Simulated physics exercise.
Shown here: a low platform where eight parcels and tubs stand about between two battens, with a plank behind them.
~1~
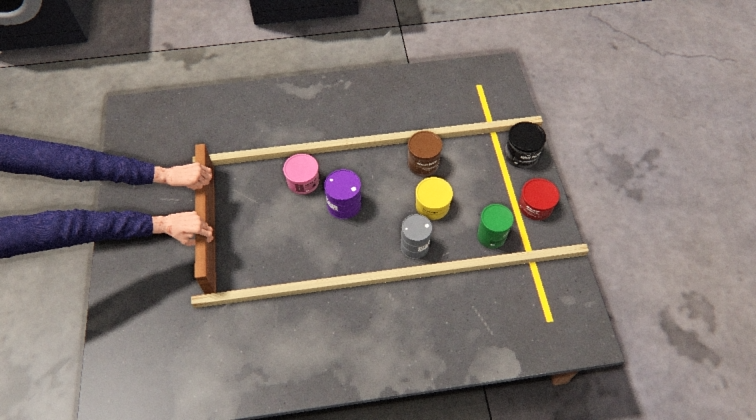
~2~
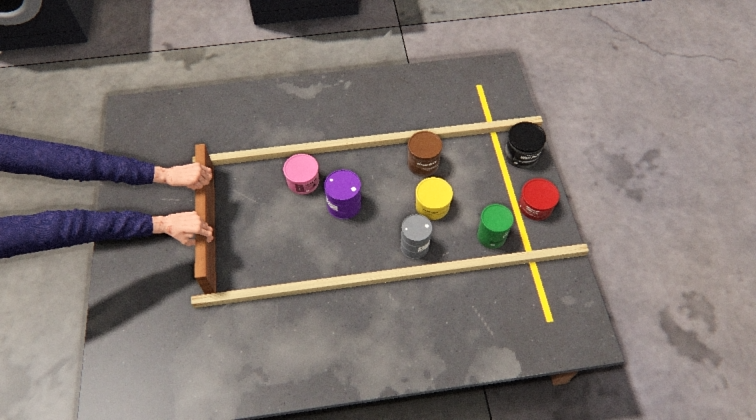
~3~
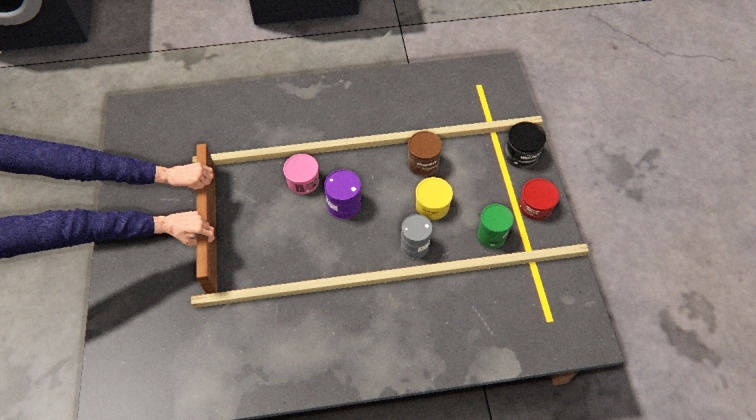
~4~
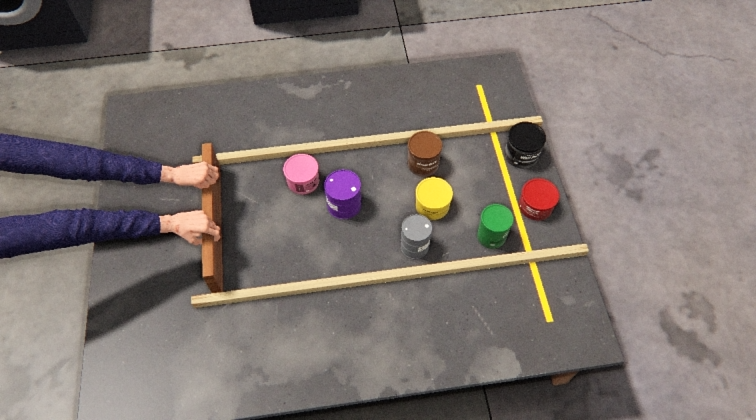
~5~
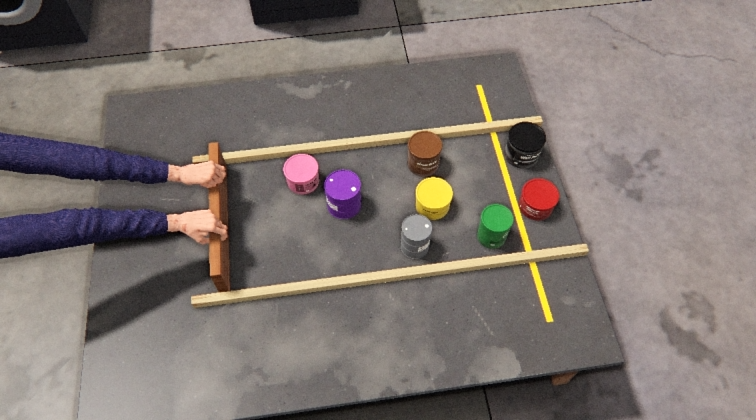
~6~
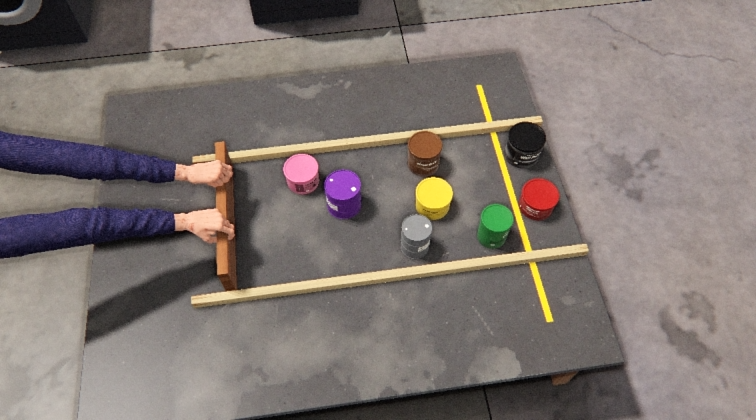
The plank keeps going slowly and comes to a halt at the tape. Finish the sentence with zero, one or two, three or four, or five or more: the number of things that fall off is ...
The number of things that fall off is one or two.
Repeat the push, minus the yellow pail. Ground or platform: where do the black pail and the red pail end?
Here's the picture: The black pail is gone, and the red pail hangs on.
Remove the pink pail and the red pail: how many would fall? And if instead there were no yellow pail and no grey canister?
First try: 0 fallen; other try: 1.
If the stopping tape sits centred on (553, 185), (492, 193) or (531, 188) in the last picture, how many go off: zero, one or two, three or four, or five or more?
In order: At least five; one or two; 3 or 4.
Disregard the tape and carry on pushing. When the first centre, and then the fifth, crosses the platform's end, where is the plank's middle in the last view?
At (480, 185) for the first, at (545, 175) for the fifth.
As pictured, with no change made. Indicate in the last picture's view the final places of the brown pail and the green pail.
First (545, 130), then (572, 226).
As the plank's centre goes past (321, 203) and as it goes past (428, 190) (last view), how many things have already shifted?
1 at one spot and 5 at the other.
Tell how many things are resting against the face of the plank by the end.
That makes 4.
Soon after, none off yet; black pail at rest near (524, 146); red pail at rest near (538, 200); green pail at rest near (494, 227).
At rest, the number that fall off is one or two; fallen, black pail.
